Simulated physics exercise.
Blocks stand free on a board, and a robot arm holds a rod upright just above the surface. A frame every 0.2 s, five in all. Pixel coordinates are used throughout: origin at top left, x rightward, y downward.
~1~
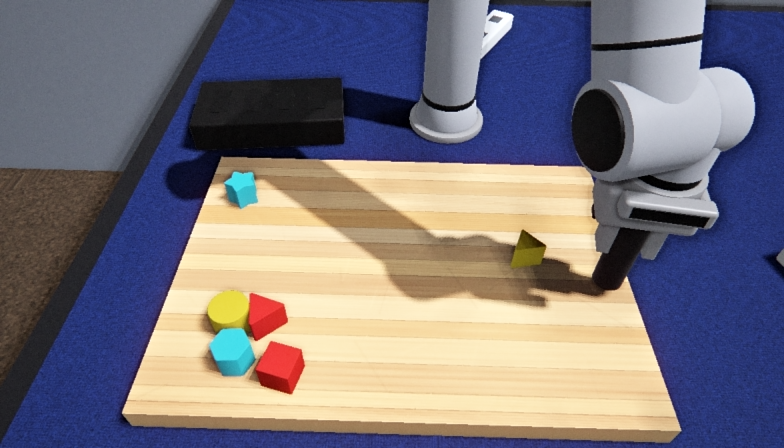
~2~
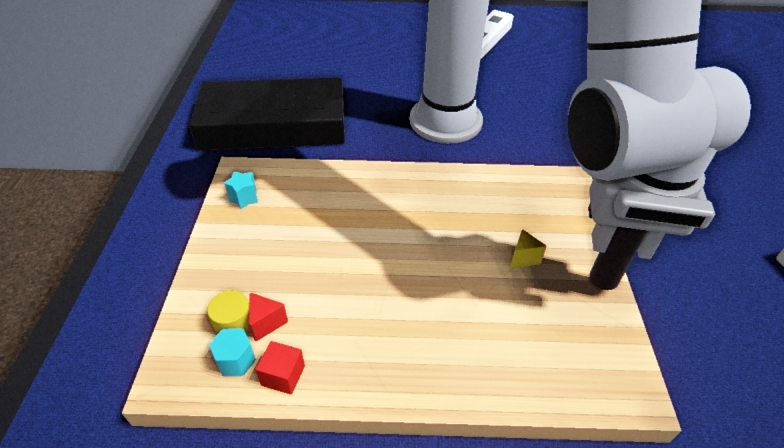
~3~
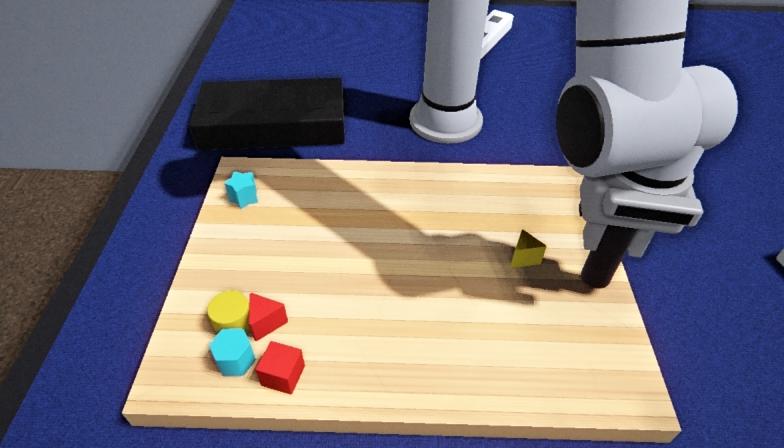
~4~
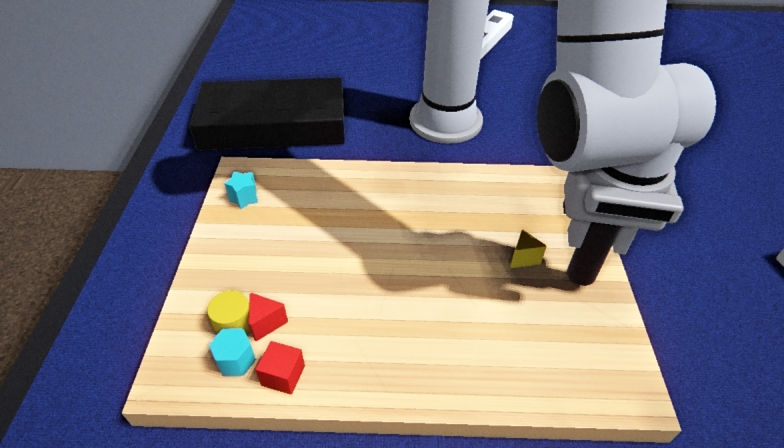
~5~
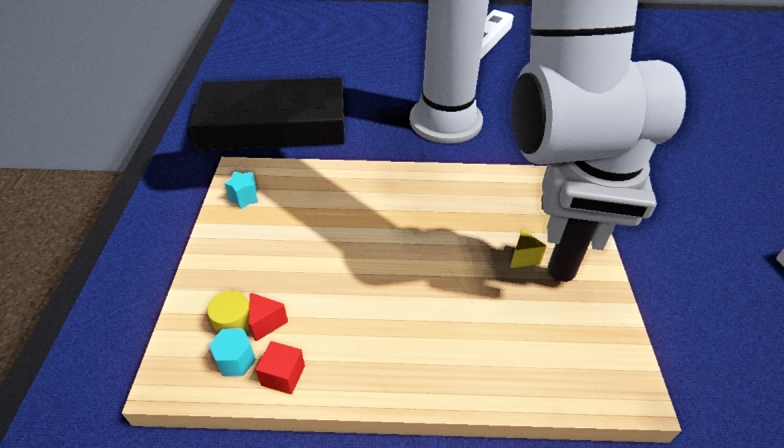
A robot arm holding a dark rod slid a short way left across a wooden board, nearing a yellow triangular block, while that block and the red, blue and yellow ones stayed still.
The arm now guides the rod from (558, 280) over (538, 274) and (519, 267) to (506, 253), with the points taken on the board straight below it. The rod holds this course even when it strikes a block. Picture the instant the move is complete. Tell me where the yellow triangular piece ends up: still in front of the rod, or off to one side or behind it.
In front, still.
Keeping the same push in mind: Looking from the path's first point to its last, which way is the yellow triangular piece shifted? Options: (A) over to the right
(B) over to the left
I choose A.
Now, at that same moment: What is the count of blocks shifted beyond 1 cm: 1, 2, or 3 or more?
Moved: Just one.
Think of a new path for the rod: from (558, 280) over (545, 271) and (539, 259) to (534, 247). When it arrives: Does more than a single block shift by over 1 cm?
Final answer: No.
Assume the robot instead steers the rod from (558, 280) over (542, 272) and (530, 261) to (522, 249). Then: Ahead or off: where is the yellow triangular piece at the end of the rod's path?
Still in front.
What follows on the original path. Halfway along, rod at (530, 261); yellow triangular piece at (521, 236).
At the end, rod at (509, 244); yellow triangular piece at (502, 219).
